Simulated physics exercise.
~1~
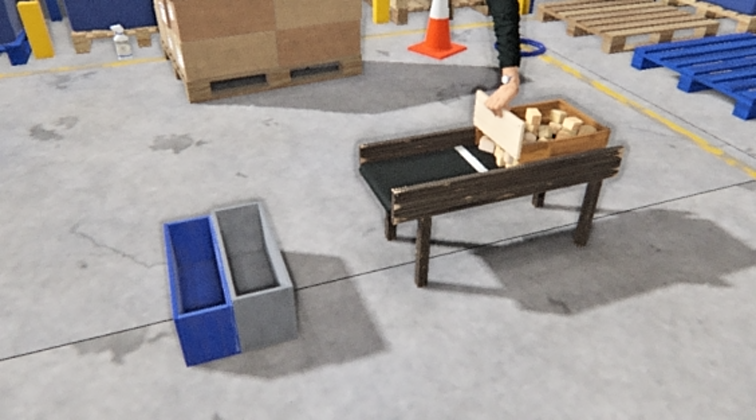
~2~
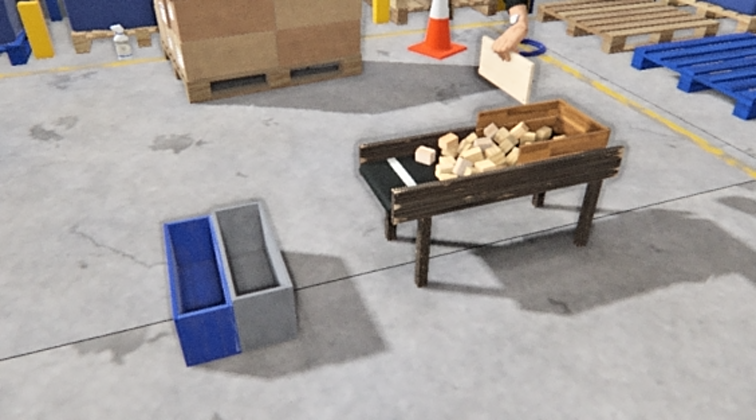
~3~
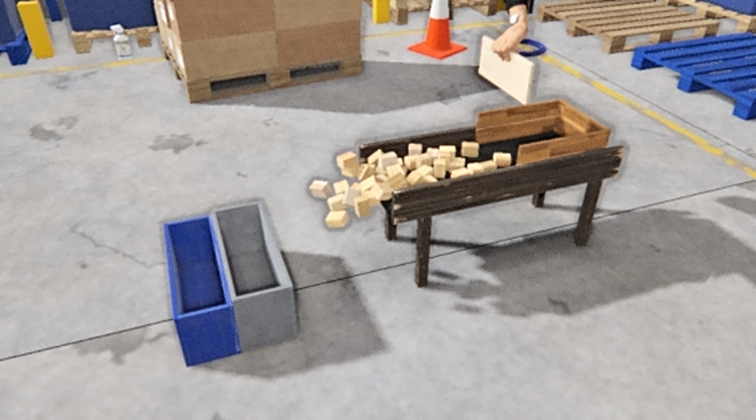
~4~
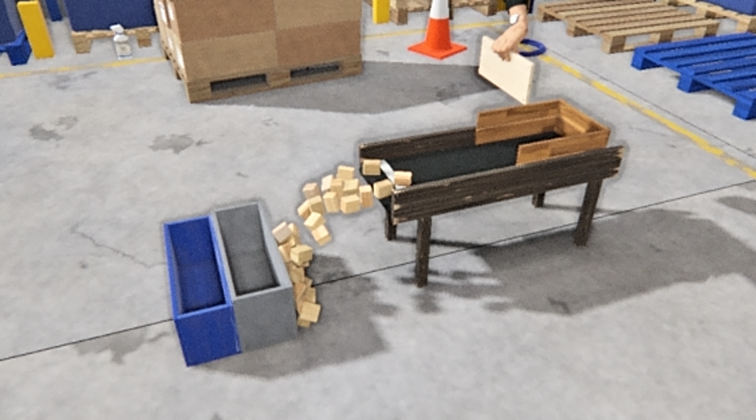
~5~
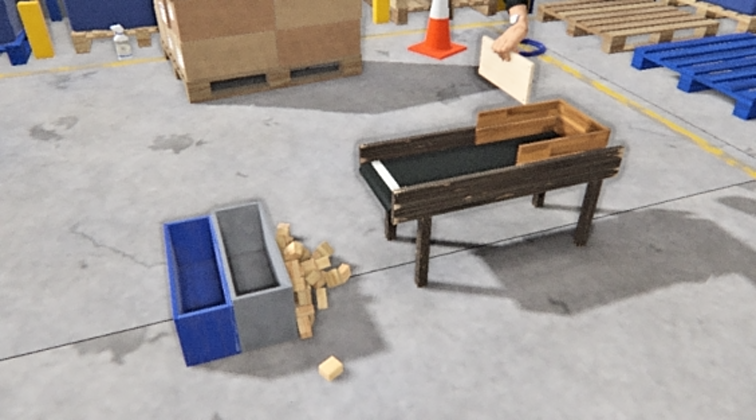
To begin with, a hand holds a pale gate against a wooden pen full of timber offcuts on a dark belt, with a grey tote and a blue tote standing on the floor to the left. The hand lifts the gate clear, and the loose blocks ride leftward along the belt behind a white stripe. They spread out and begin spilling off the belt's left end. The rest follow in a tumbling stream, dropping beside the near side of the grey tote. Finally the belt is empty, and the blocks lie heaped on the ground short of the grey tote, with one resting apart.
